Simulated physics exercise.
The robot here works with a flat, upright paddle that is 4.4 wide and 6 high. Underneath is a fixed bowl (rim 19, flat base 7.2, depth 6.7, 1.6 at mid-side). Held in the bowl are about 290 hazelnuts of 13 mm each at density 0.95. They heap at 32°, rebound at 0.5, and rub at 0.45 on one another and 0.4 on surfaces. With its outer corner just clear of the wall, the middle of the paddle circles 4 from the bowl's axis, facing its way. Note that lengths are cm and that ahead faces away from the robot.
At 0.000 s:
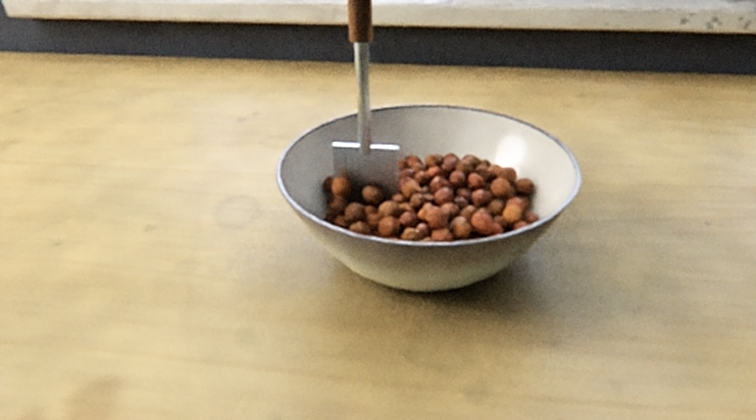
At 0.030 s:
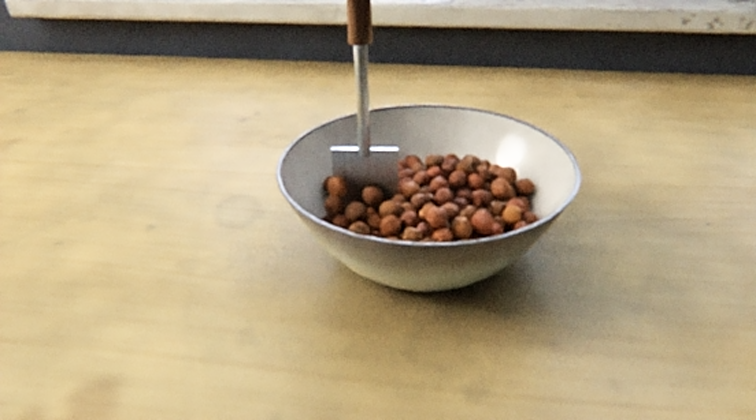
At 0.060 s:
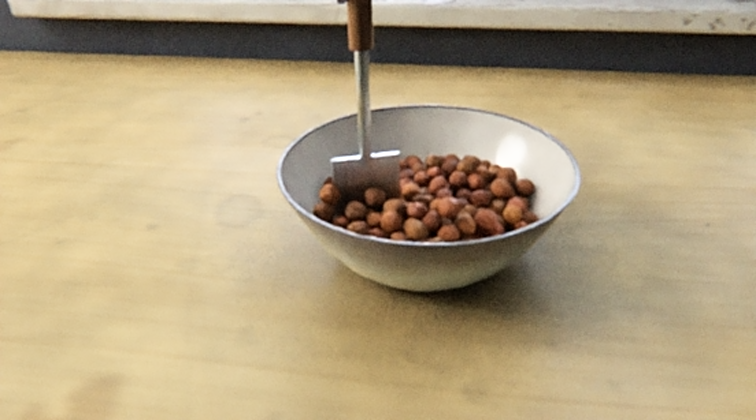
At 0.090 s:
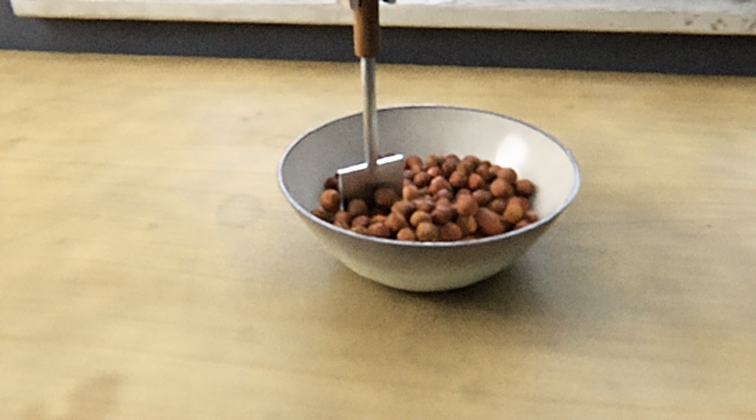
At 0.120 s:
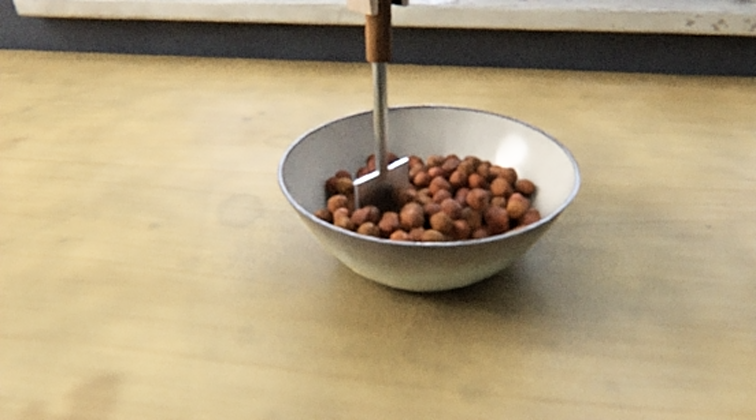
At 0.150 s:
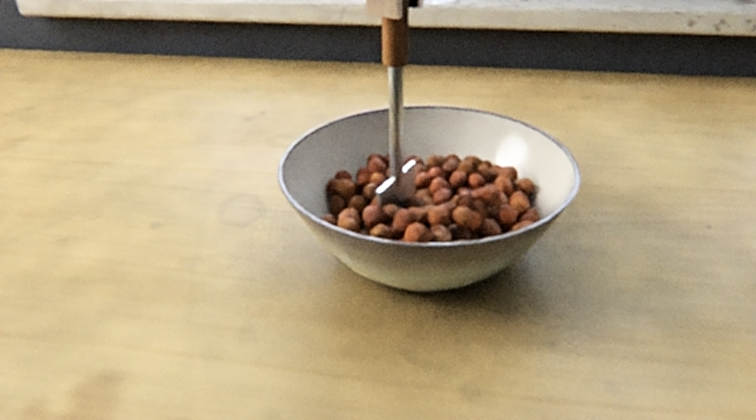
A white bowl of reddish-brown balls sitting on a wooden surface while an upright metal paddle lowers, turns and pushes through them.
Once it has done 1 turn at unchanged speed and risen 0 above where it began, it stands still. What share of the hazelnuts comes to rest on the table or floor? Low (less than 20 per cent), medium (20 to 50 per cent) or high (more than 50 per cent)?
The share is low, less than 20 per cent.
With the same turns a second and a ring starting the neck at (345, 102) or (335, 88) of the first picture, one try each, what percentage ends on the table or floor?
Around 15 per cent on the first try, around 5 per cent on the second.
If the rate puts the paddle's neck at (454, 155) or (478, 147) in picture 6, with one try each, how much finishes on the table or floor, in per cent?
Near 30 per cent for the first, near 40 per cent for the second.
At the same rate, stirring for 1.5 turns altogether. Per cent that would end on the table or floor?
It would be around 15 per cent.
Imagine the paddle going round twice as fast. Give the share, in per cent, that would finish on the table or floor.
Then roughly 35 %.
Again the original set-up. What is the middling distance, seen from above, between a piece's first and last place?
Around 7 cm.
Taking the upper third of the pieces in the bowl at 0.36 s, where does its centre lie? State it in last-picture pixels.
Around pixel (499, 159).
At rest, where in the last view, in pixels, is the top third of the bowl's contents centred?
About (354, 212).
By 0.36 s, 182° round, highest piece 10 above the table; 284 in the bowl, 1 on the table or floor, 1 in flight or on the tool.
By 0.56 s, 293° round, highest piece 8 above the table; 272 in the bowl, 8 on the table or floor, 6 in flight or on the tool.
By 0.87 s, 0° round, highest piece 8 above the table; 265 in the bowl, 20 on the table or floor, 1 in flight or on the tool.
By 1.57 s, 0° round, highest piece 7 above the table; 264 in the bowl, 22 on the table or floor.
Final count, 264 in the bowl, 22 on the table or floor. That is 8 % on the table or floor.
